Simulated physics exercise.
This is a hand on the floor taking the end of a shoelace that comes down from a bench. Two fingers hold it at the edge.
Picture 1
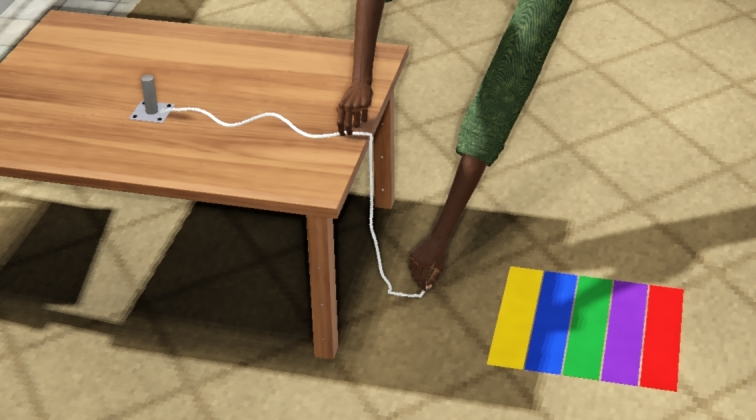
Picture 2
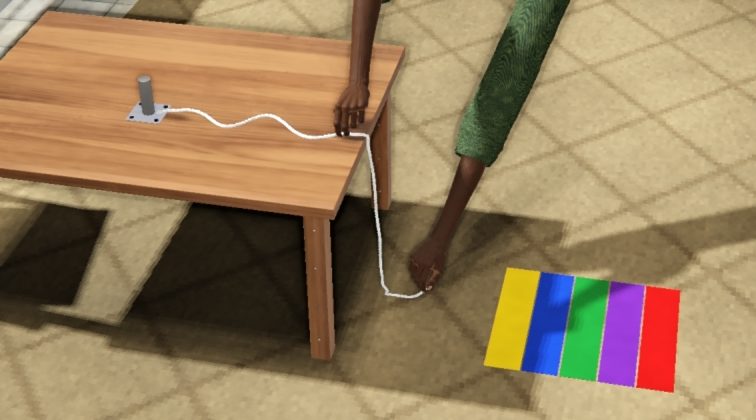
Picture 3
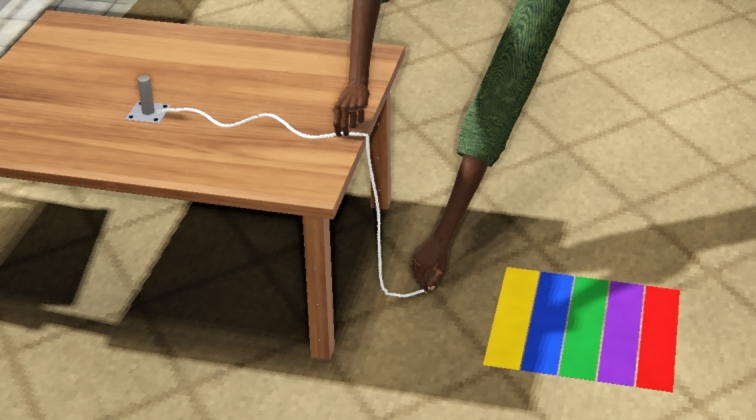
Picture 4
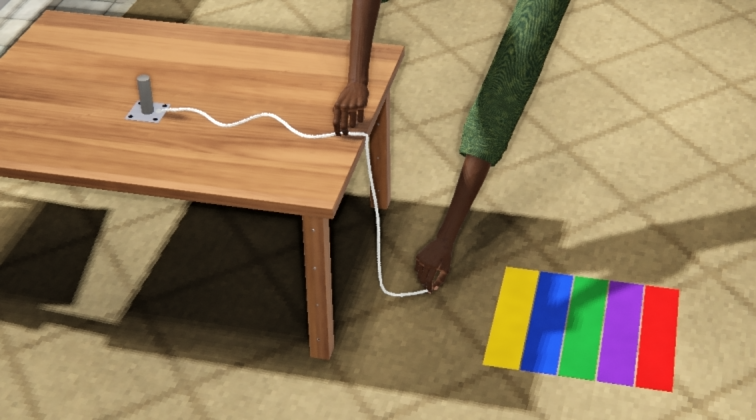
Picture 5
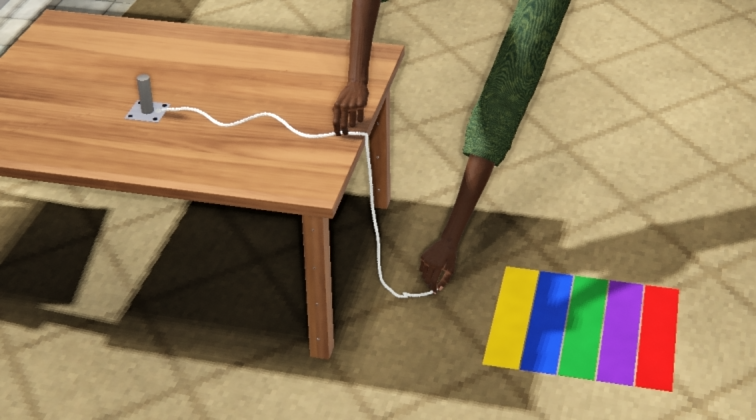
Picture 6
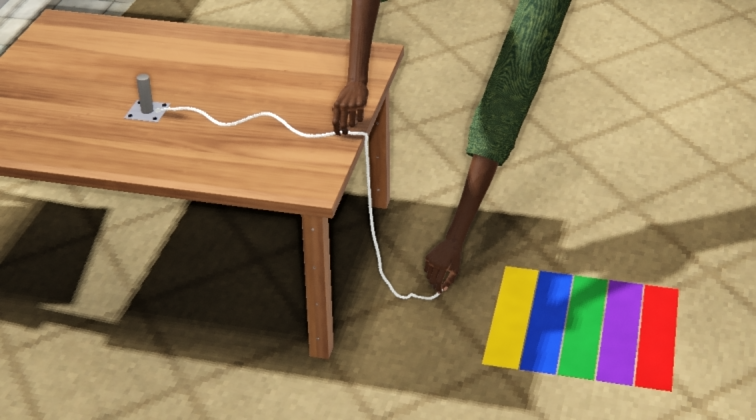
A dark-skinned person's two hands, one arm in a green sleeve, work at a wooden table on a tan tiled floor, seen from above at an angle. A white lace runs from a grey post on the tabletop, under fingers at the edge, down to the lower hand, left of yellow, blue, green, purple and red stripes. That hand inches right, drawing the lace's end slightly along, while the upper hand stays put.
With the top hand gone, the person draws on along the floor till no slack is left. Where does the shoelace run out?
It gets as far as the green strip.
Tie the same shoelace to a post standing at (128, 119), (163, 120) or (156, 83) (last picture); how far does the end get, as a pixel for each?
About (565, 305), (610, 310) and (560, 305).
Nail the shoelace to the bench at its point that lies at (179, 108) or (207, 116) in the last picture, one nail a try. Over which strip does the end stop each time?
It would be green; green.
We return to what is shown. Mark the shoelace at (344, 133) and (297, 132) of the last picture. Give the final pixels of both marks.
The first at (375, 145), the second at (328, 130).
Early on, end near (511, 299); over yellow.
Midway, end near (558, 305); over blue.
At the end of the slack, end near (586, 309); over green. The green one.
